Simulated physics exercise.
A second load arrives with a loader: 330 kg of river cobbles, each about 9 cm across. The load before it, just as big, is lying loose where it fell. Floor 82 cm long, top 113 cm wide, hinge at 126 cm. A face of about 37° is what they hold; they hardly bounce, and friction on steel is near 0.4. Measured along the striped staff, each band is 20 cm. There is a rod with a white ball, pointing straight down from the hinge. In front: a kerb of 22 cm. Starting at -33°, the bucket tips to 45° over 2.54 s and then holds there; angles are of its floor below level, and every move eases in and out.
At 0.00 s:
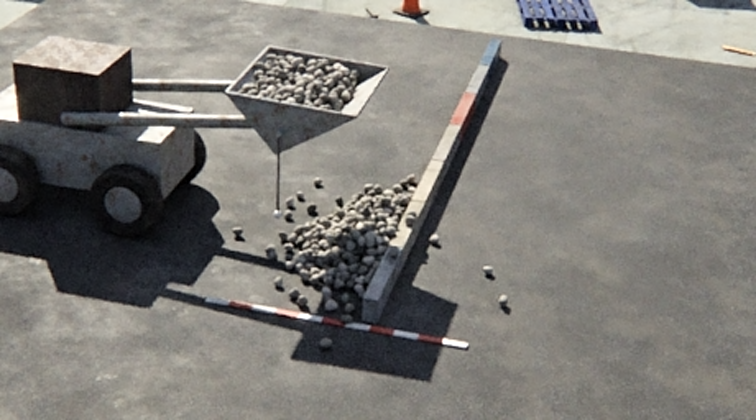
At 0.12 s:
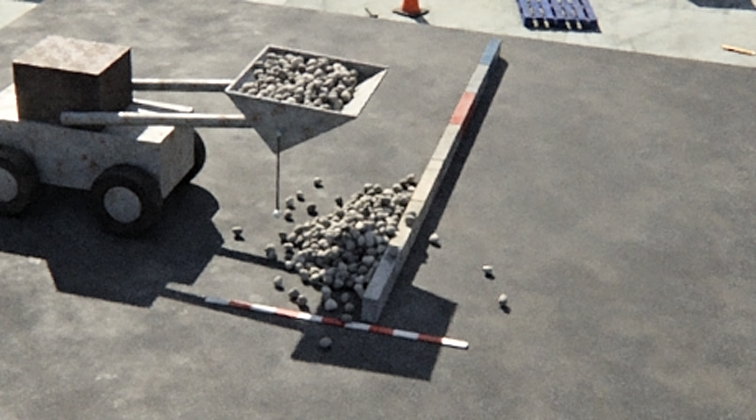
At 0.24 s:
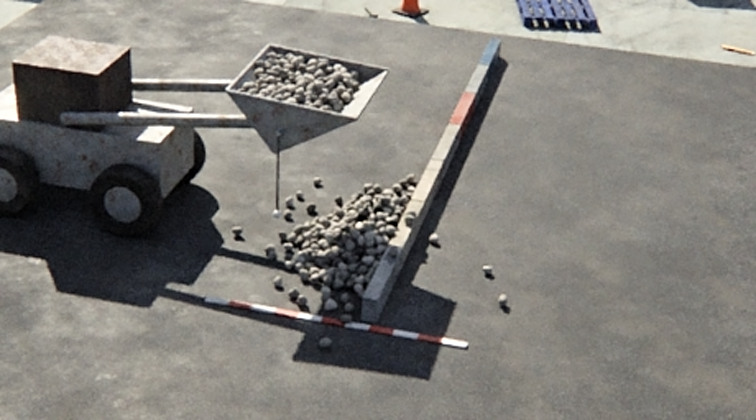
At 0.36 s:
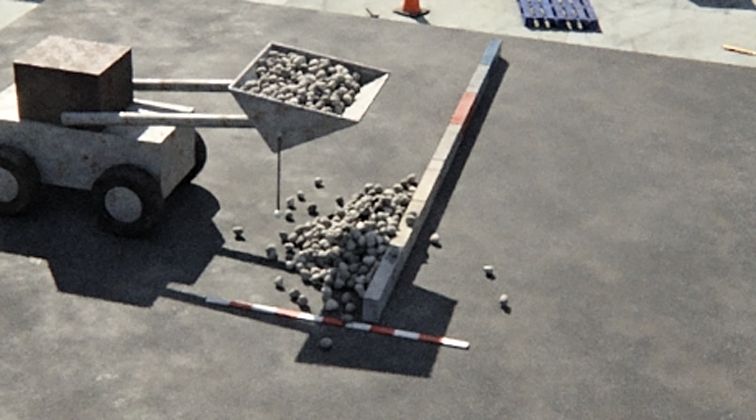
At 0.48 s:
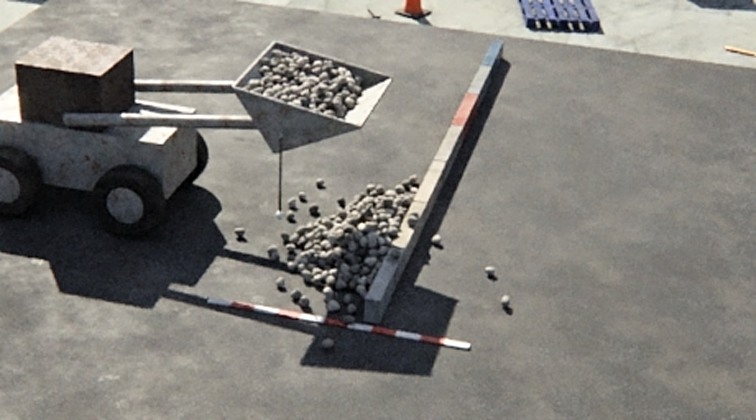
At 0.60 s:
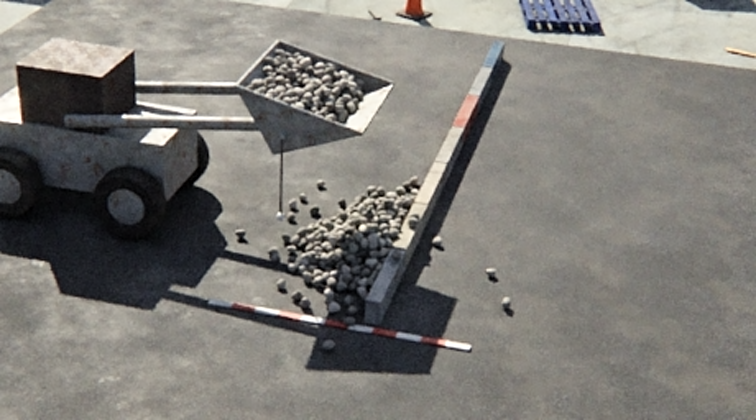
On a paved yard, a wheeled loader holds a bucket of rounded stones above a loose pile against a kerb; the bucket stays almost still, then tilts slightly forward, its lip lowering a little as the stones shift slightly.
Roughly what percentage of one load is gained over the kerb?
Roughly 19 per cent.
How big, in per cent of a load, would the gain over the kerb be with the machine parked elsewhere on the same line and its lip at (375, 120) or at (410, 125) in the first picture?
Roughly 45 and 95 percent, in that order.
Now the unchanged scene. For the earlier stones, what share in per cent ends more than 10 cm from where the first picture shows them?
Around 15 in a hundred.
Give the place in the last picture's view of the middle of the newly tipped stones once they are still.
I'd point to about (379, 228).
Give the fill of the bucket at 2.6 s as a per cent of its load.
Close to 0 per cent of the load.
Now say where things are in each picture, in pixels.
In the first frame, the bucket is at -33°, its lip at (357, 117); the top of the load is at (295, 65). The earlier load is highest near (376, 221), 28 cm above ground level, 99 % on this side of the kerb, 1 % over the kerb.
In the second frame, the bucket is at -32°, its lip at (356, 118); the top of the load is at (288, 66); the stones move at 0.0 m/s on average.
The third frame shows lip at (357, 119), floor tilted -31°, highest stones at (289, 65); the stones move at 0.1 m/s on average.
The fourth frame shows lip at (358, 123), floor tilted -29°, highest stones at (284, 65); the stones move at 0.1 m/s on average.
In the fifth frame, the bucket is at -26°, its lip at (361, 128); the top of the load is at (281, 64); the stones move at 0.1 m/s on average.
The sixth frame shows lip at (362, 134), floor tilted -22°, highest stones at (284, 64); the stones move at 0.1 m/s on average.
After 1.9 s the floor is at 33°; in per cent of one load, 80 in the bucket, 119 on this side of the kerb, 1 over the kerb; the foremost stones are at (427, 258).
After 2.6 s the floor is at 45°; in per cent of one load, 0 in the bucket, 184 on this side of the kerb, 16 over the kerb; the foremost stones are at (490, 261).
After 3.0 s the floor is at 45°; in per cent of one load, 0 in the bucket, 181 on this side of the kerb, 19 over the kerb; the foremost stones are at (517, 257).
After 5.6 s the floor is at 45°; in per cent of one load, 0 in the bucket, 180 on this side of the kerb, 20 over the kerb; the foremost stones are at (528, 265). Net gain over the kerb, 19.
